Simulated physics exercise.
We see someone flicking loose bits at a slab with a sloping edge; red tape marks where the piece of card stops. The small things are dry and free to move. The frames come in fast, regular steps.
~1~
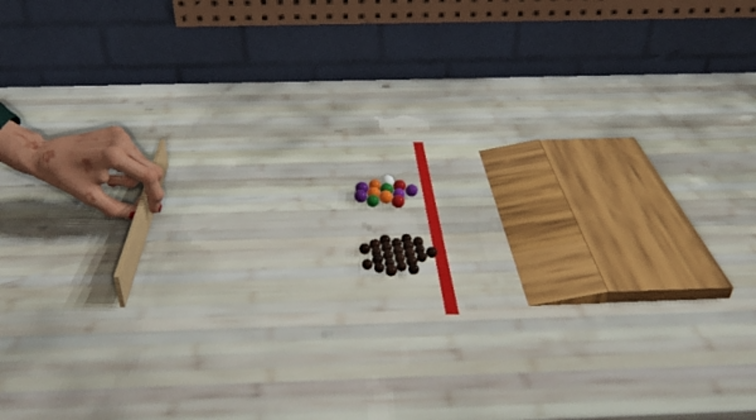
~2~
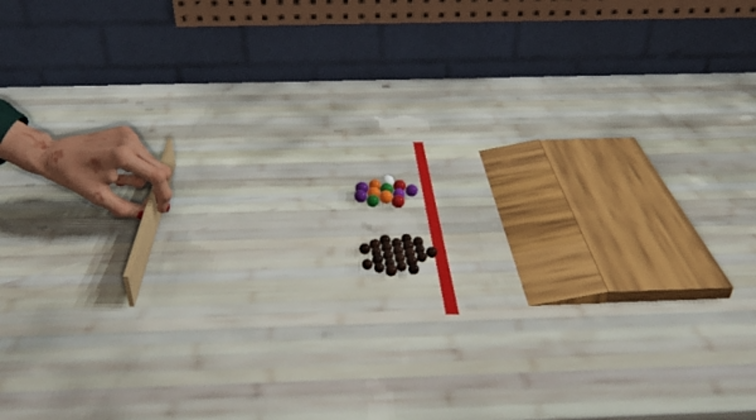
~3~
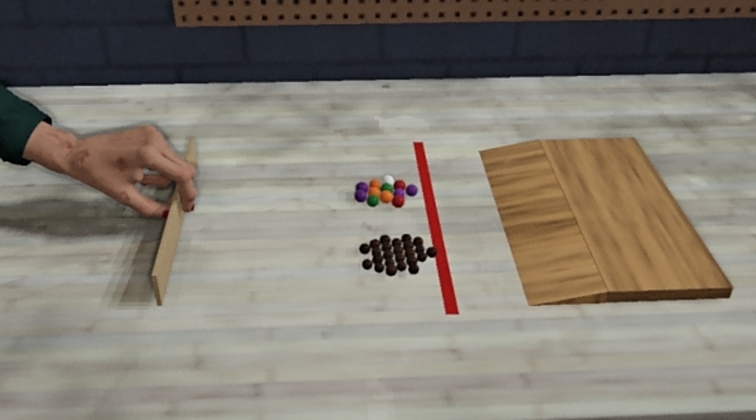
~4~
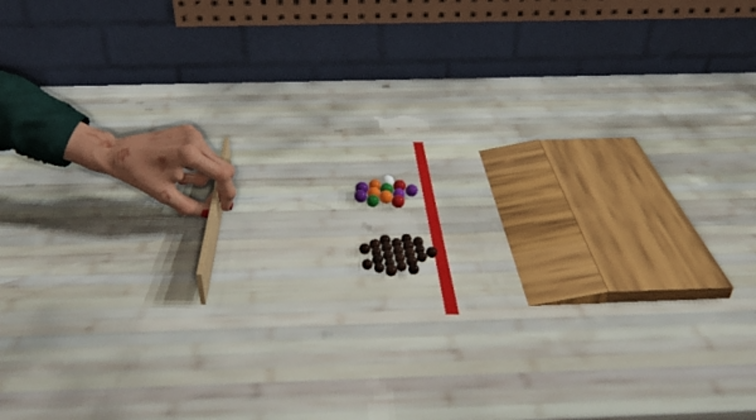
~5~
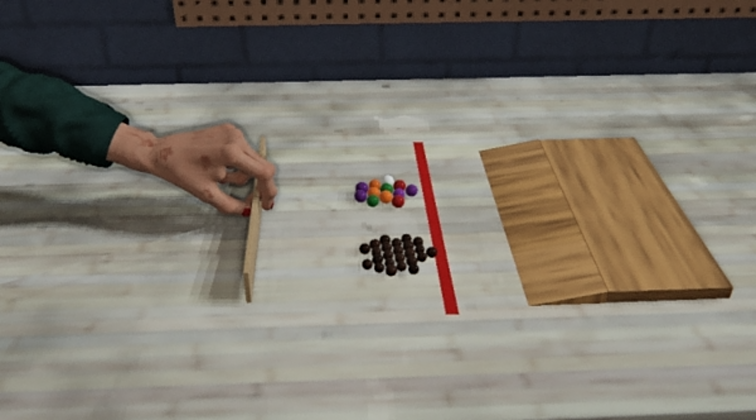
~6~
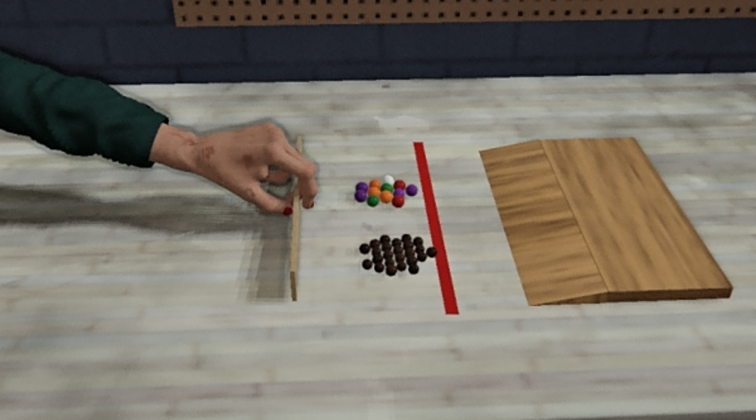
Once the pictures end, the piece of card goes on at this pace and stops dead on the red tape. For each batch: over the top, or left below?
The front batch reaches the top with some; the back batch reaches the top with some.
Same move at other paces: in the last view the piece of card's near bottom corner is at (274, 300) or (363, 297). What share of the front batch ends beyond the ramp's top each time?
In turn 80 and 100 in a hundred.
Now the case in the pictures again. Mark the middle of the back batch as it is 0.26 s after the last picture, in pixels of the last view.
Close to (475, 185).
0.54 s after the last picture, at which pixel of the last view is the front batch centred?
At about (606, 247).
Then, 0.12 s after the last picture, piece of card still moving, near (380, 193); front batch all short of the ramp; back batch all short of the ramp.
Then, 0.26 s after the last picture, piece of card stopped at the red tape; front batch all short of the ramp; back batch all short of the ramp.
Then, 0.54 s after the last picture, piece of card stopped at the red tape; front batch most past the top, about a quarter on the ramp; back batch most past the top, about a quarter on the ramp.
By the end, piece of card stopped at the red tape; front batch most past the top, a small part short of the ramp; back batch nearly all past the top, a small part short of the ramp.
